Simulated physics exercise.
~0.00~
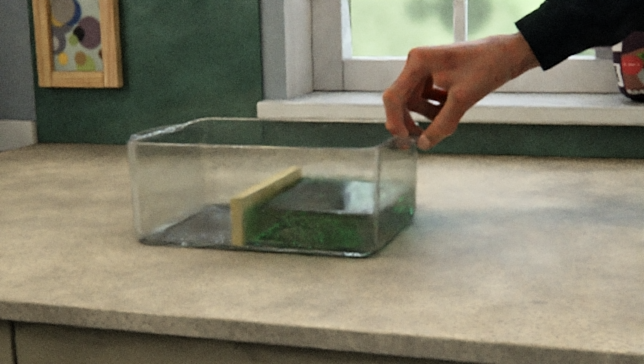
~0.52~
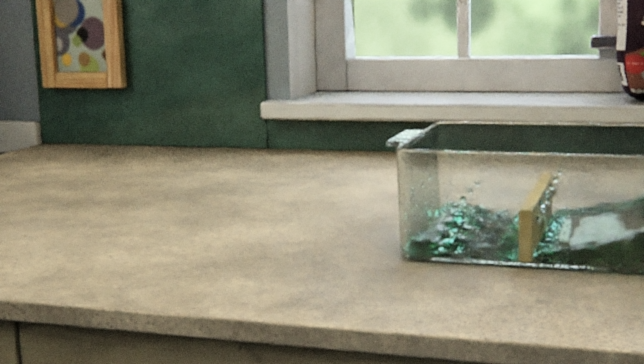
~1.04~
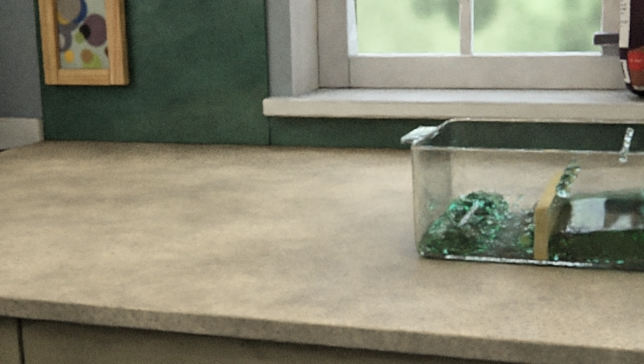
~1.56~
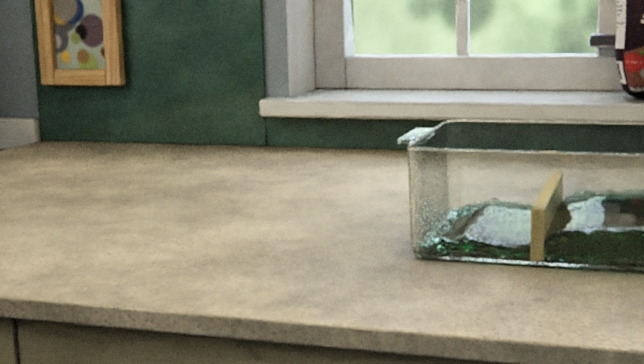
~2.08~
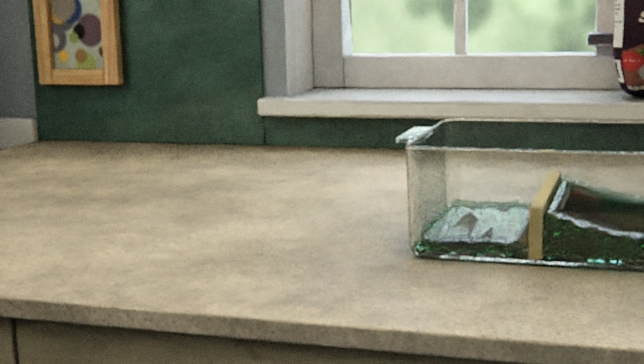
A clear oblong tub with greenish water to the right of a yellowish divider was pulled right across the worktop by a hand. Water splashed into the dry left side, and a shallow pool lay there at the end, with more water still on the right.
